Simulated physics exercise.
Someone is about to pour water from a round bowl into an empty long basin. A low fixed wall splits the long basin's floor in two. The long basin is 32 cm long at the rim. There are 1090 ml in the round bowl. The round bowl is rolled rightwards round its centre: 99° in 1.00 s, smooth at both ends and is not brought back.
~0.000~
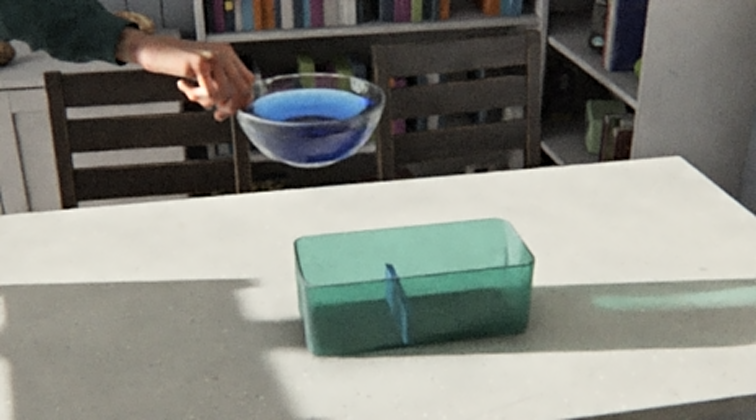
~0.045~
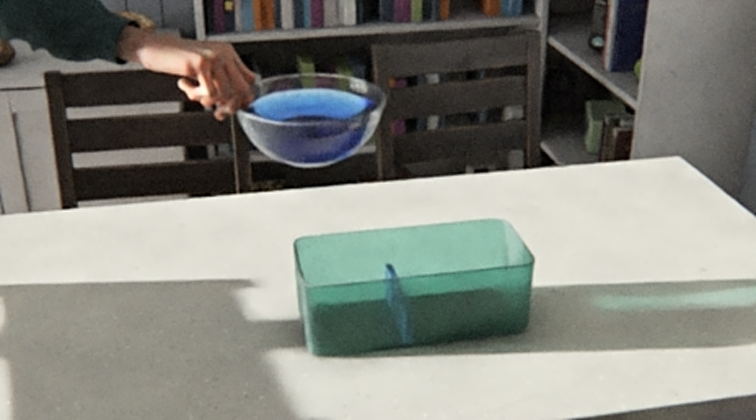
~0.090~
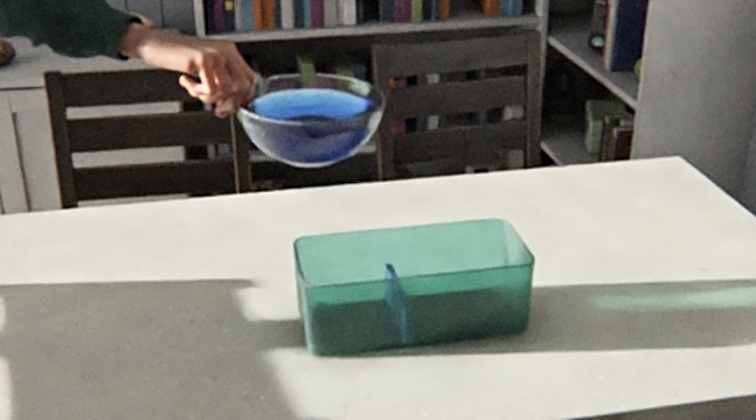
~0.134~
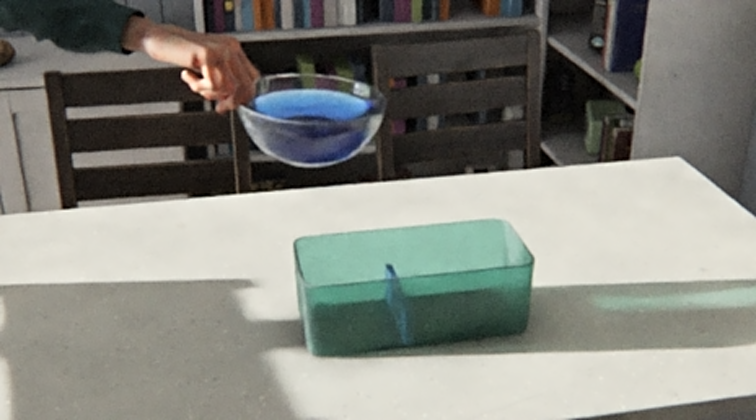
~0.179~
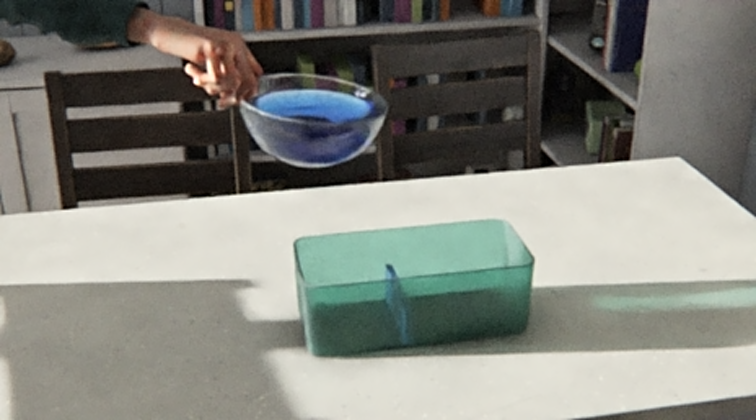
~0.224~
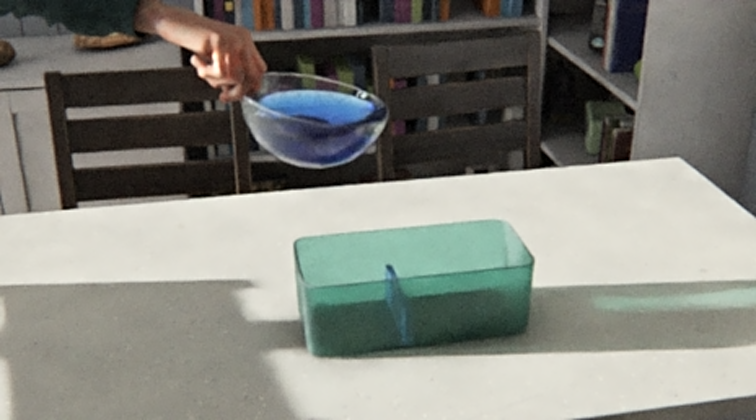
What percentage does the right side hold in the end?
Roughly 78 per cent is past the wall.
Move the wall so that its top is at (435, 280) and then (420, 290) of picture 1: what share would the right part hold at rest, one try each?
First 40, then 60 per cent.
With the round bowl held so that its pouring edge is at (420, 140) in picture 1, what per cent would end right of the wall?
Then about 90 per cent.
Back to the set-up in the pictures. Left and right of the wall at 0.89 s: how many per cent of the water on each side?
Near 9 on the left, 76 on the right.
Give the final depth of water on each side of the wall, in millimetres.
Left about 10 mm, right about 36 mm.
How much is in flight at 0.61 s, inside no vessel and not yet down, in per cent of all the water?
Near 50 in a hundred.
After 0.61 s the tilt is 66° and 40 per cent is still to pour, 0 is left of the wall and 11 right of it.
After 0.89 s the tilt is 96° and 1 per cent is still to pour, 9 is left of the wall and 76 right of it.
After 1.18 s the tilt is 99° and 0 per cent is still to pour, 17 is left of the wall and 78 right of it.
After 1.50 s the tilt is 99° and 0 per cent is still to pour, 17 is left of the wall and 78 right of it.
In the end 17 per cent lies left of the wall, 78 right of it and 5 outside.
